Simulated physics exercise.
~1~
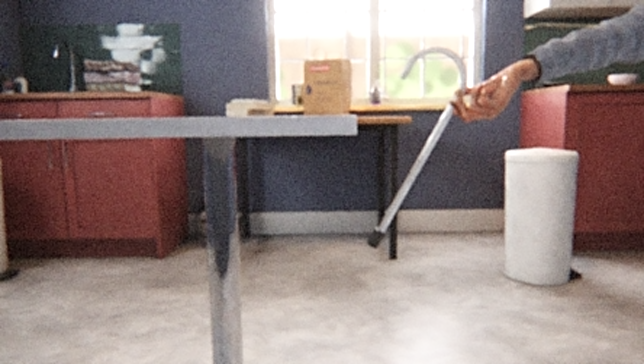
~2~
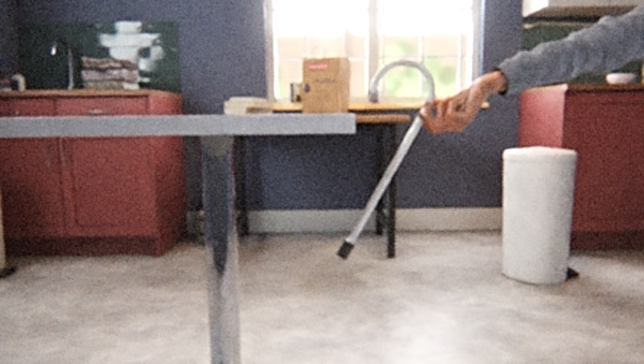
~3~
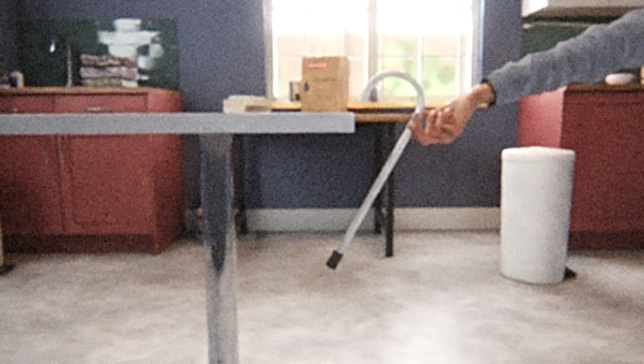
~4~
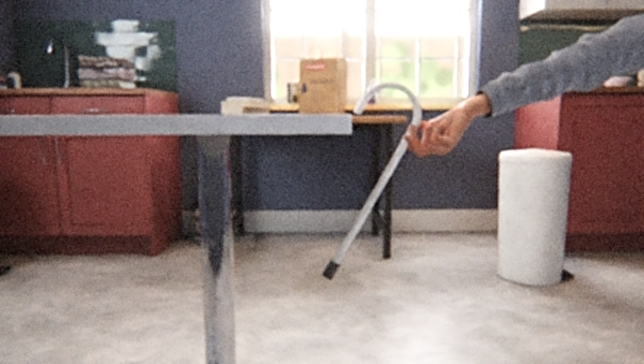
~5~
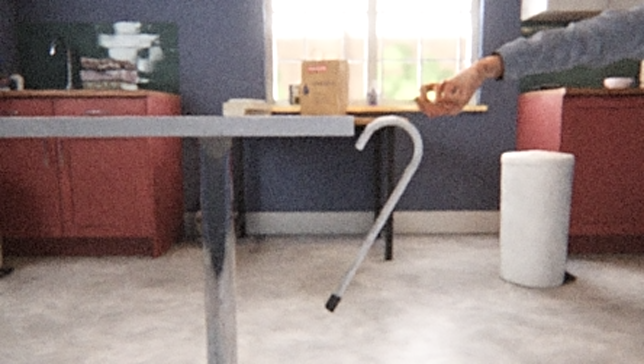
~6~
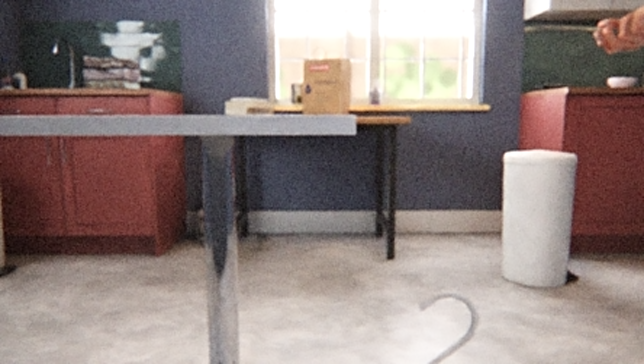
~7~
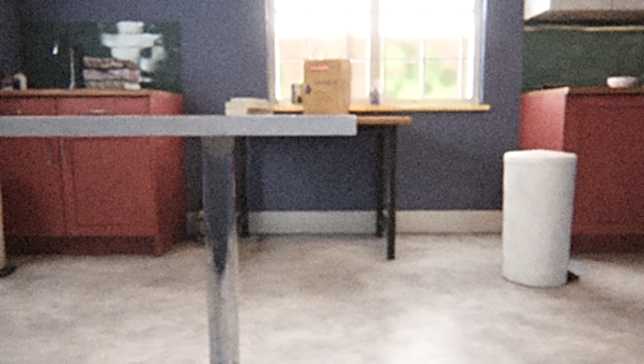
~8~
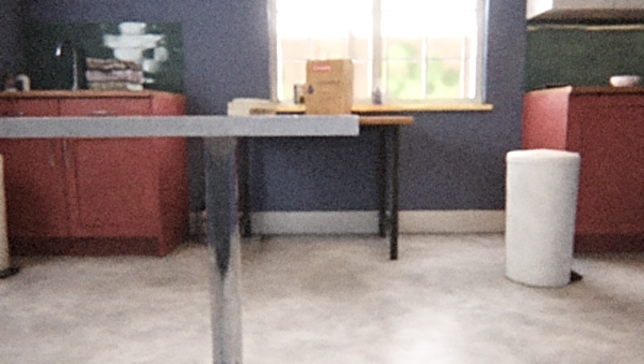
White cane lowered by a hand to the table's edge, then released, slipping off and dropping out of view below.
